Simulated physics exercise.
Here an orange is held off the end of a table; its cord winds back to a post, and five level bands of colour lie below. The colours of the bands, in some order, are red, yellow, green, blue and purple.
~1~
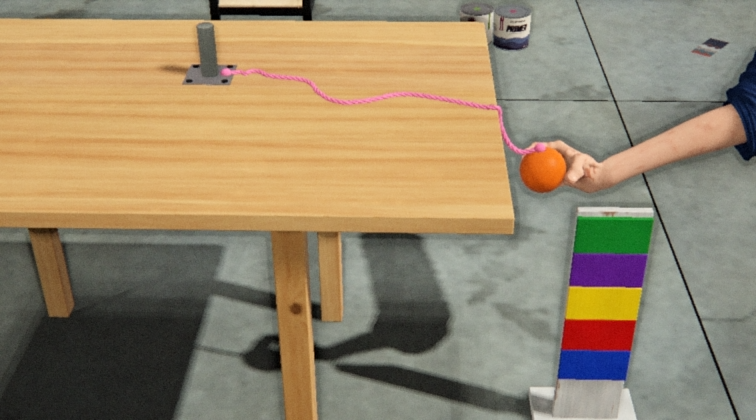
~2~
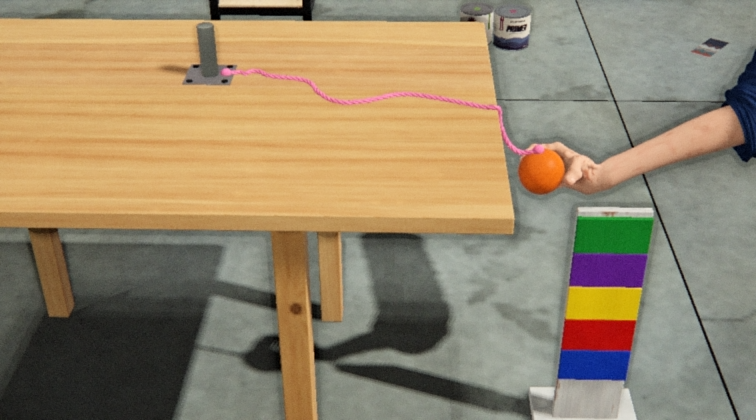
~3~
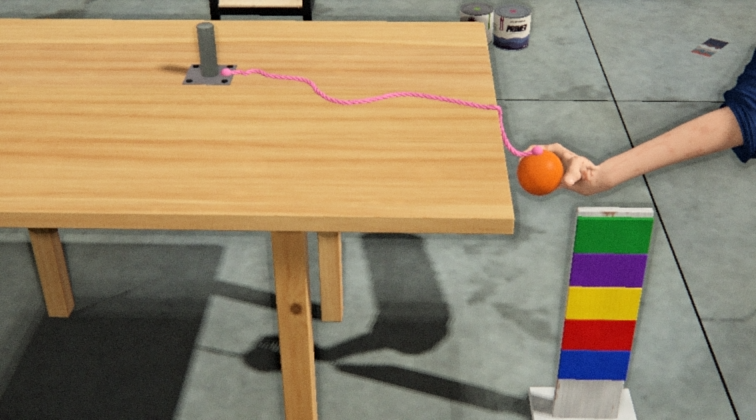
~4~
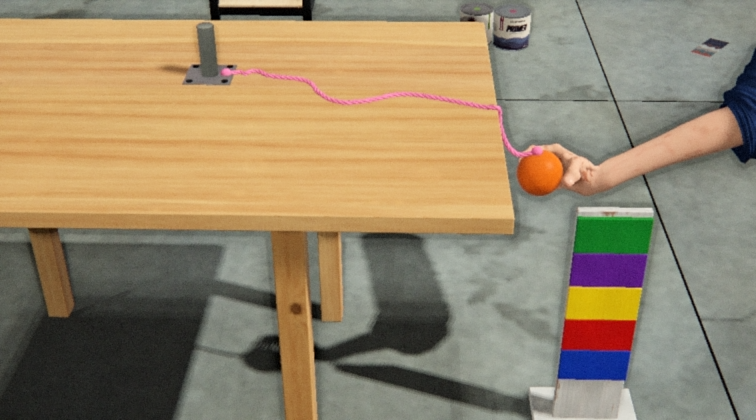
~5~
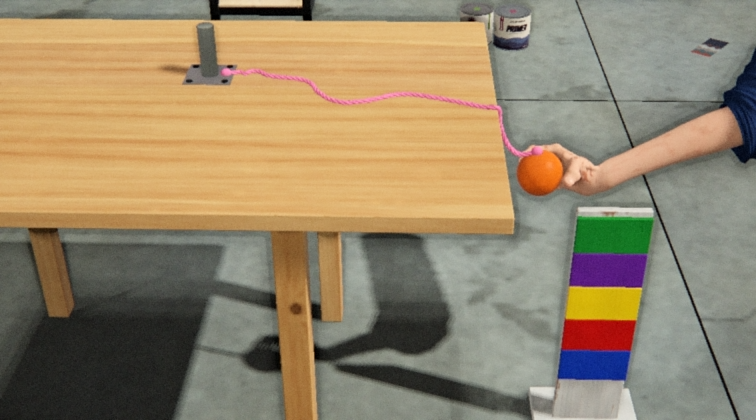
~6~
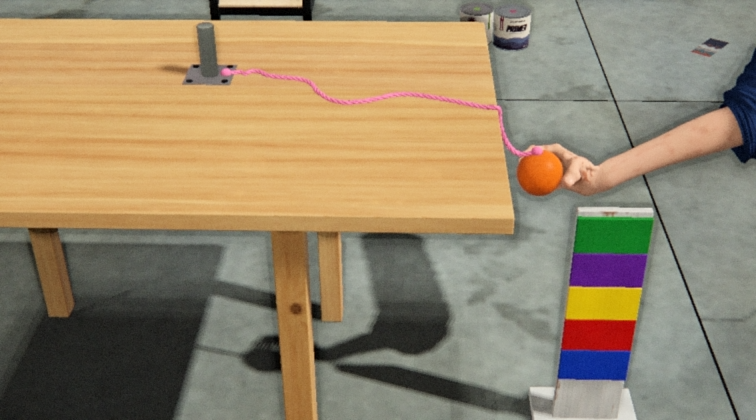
Beside a wooden table, a hand holds an orange ball on a pink cord, barely moving.
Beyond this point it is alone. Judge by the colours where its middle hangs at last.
Level with green.
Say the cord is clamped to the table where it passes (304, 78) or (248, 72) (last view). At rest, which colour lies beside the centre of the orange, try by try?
Green, then green.
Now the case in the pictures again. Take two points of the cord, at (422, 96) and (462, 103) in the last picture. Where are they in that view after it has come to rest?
The first one ends up at (457, 101) and the second one at (497, 111).
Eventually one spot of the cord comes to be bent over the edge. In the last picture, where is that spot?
The bit in question sits close to (462, 103).
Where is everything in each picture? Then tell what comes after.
Orange (542, 170); green (614, 237); purple (608, 272); yellow (603, 305); red (599, 336); blue (594, 366), in the first picture.
Orange (541, 171); cord through (250, 72) (312, 84) (356, 102) (422, 96) (495, 112), in the second picture.
Orange (540, 172), in the third picture.
Orange (539, 173); cord through (250, 72) (312, 84) (356, 102) (422, 96) (495, 112), in the fourth picture.
Orange (539, 173), in the fifth picture.
Orange (539, 173); cord through (250, 72) (312, 84) (356, 102) (422, 96) (495, 112), in the sixth picture.
A little later, orange near (482, 216); level with green.
Next, orange near (511, 229); level with green.
When it is over, orange near (486, 227); level with green. The green one.
